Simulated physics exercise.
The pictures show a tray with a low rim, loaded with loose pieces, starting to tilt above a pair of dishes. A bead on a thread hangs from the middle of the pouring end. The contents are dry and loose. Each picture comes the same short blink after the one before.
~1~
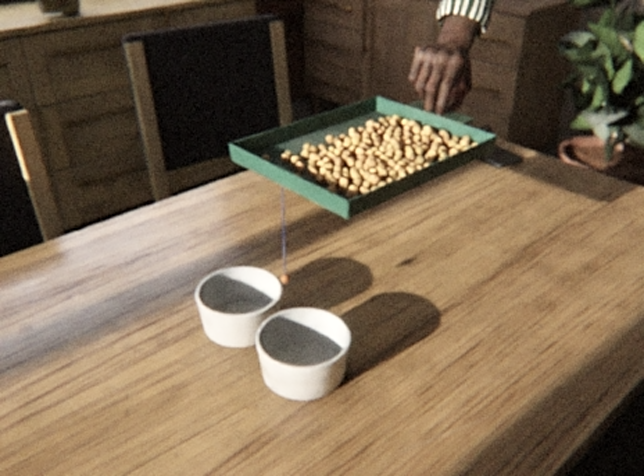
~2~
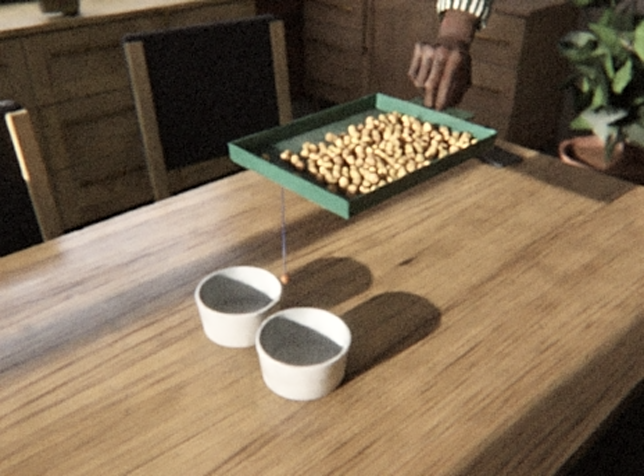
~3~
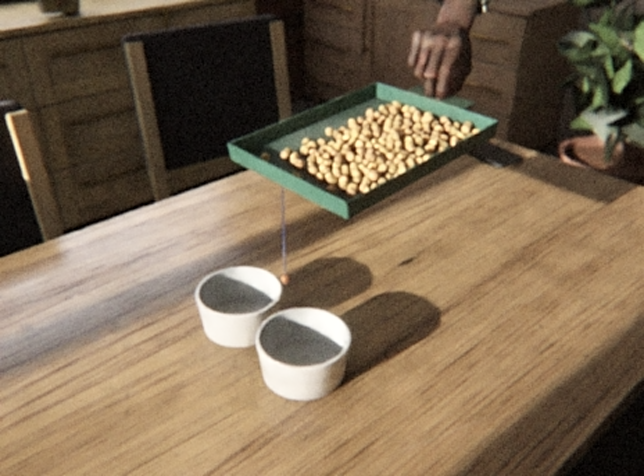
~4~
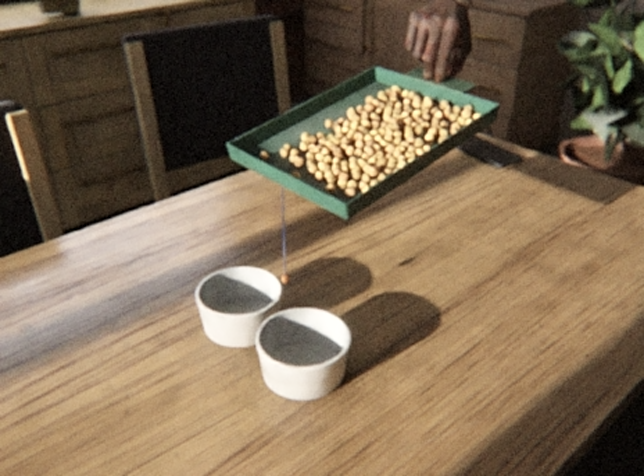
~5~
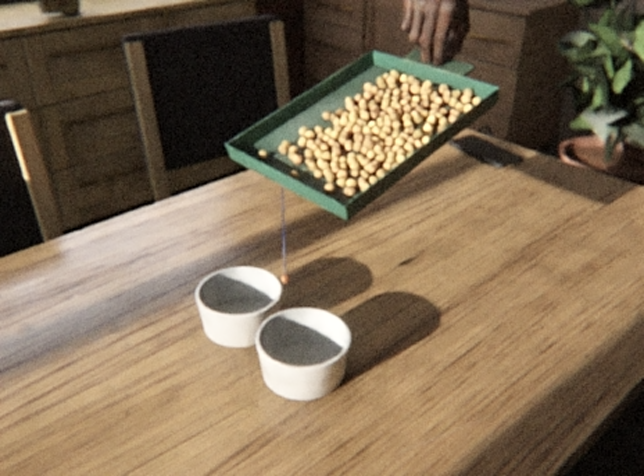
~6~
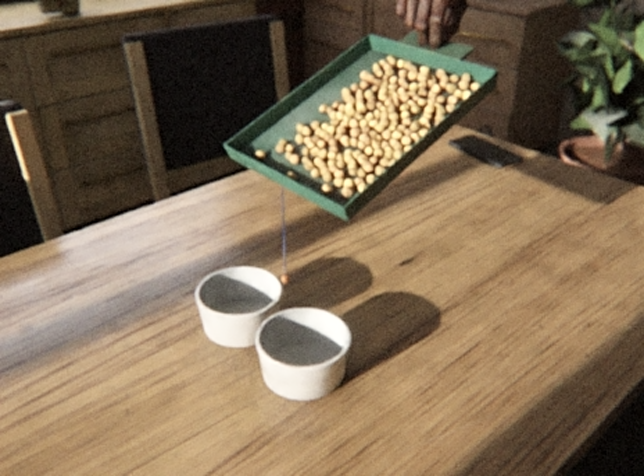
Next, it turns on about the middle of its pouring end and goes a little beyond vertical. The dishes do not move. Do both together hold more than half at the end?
In the dishes lies more than half of it.
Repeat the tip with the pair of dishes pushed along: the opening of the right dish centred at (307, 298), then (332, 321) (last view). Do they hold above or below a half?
First less than half, then below a half.
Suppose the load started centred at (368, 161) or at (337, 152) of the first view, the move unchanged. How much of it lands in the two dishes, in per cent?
The first gives 70 %, the second 60 %.
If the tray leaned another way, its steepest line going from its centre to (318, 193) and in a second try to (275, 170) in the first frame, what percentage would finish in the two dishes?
The first gives 70 %, the second 50 %.
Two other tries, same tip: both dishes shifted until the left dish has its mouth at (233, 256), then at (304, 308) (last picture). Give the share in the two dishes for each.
The first gives 10 %, the second 20 %.
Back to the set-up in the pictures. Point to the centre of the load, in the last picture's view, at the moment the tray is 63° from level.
Near (308, 147).
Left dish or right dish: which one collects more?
More ends in the right dish.
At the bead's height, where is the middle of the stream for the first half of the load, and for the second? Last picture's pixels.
Early half (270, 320), late half (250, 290).
Just after the last frame, tray tipped steeply; almost all on the tray; just a few in the air.
A moment on, tray tipped right over; almost all on the tray; just a few in the right dish; just a few in the left dish; about a tenth outside both; just a few in the air.
Further on, tray tipped past a quarter turn; roughly half in the right dish; roughly a quarter in the left dish; roughly a third outside both; just a few in the air.
When it is over, tray tipped past a quarter turn; roughly half in the right dish; roughly a quarter in the left dish; roughly a third outside both.
